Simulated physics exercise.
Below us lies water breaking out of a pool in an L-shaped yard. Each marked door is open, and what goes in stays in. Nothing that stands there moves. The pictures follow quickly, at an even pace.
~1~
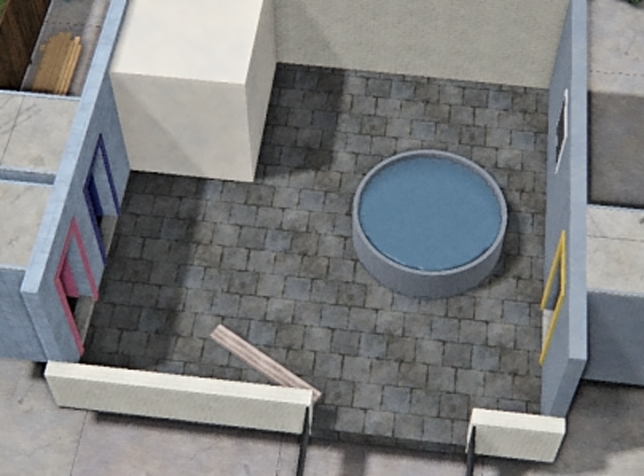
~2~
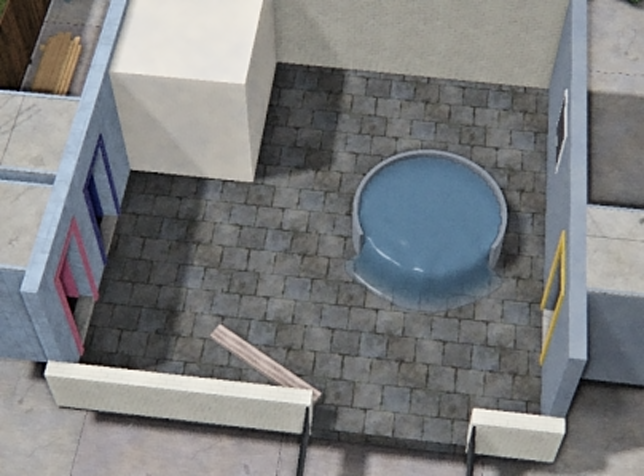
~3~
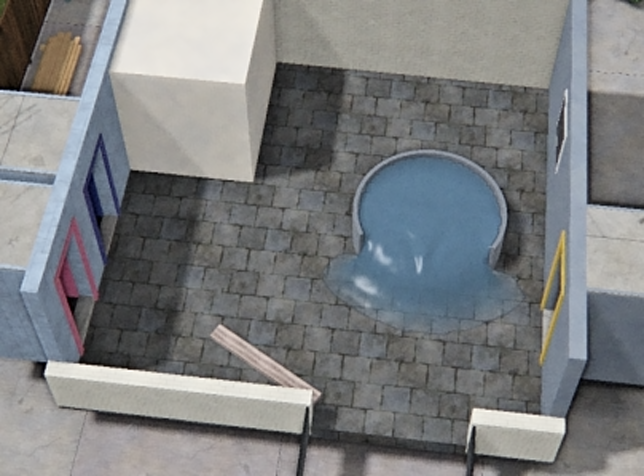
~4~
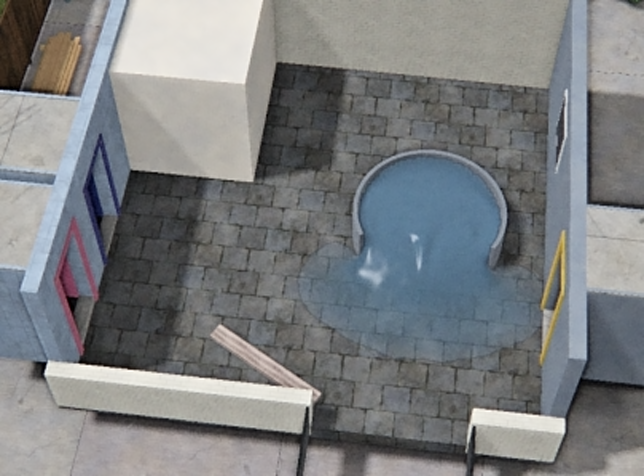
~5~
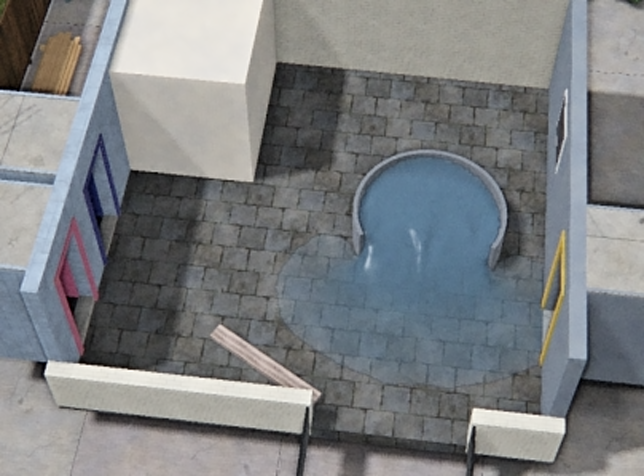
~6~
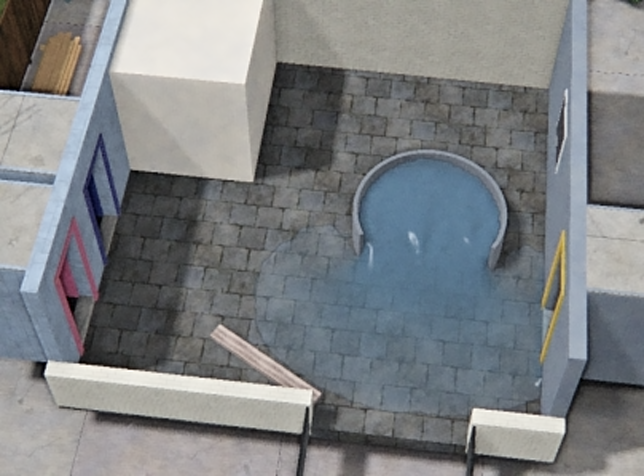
In a paved, walled yard, water bursts from the near side of a round pool and spreads across the dark slabs.
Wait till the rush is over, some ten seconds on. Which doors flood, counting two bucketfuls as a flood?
One by one: The pink door admits no more than that; the yellow door lets in a lot; the blue door admits no more than that.
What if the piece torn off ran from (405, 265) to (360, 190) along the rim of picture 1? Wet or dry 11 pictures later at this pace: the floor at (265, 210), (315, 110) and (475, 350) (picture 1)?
In turn: Under water, dry, dry.
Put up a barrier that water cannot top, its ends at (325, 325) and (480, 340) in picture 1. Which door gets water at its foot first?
It is the yellow-painted one.
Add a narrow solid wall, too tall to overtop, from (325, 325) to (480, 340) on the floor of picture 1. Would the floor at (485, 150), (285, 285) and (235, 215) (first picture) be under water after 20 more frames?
In turn: Covered, covered, under water.
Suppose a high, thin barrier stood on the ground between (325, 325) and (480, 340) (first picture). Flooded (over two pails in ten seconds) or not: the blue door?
The blue door goes over.
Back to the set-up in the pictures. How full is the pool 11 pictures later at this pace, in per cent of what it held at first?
I make it 30 per cent.
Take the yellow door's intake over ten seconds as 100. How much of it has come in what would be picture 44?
About 95 per cent.
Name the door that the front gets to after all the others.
That is the blue one.
A moment on, water covers 35 % of the floor; the pink door not reached, the yellow door over two buckets in, the blue door not reached.
Next, water covers 35 % of the floor; the pink door not reached, the yellow door over two buckets in, the blue door not reached.
Then, water covers 45 % of the floor; the pink door wet at the sill, nothing in, the yellow door far over two buckets in, the blue door not reached.
Later, water covers 60 % of the floor; the pink door wet at the sill, nothing in, the yellow door far over two buckets in, the blue door wet at the sill, nothing in.
In the end, water covers 75 % of the floor; the pink door wet at the sill, nothing in, the yellow door far over two buckets in, the blue door wet at the sill, nothing in.
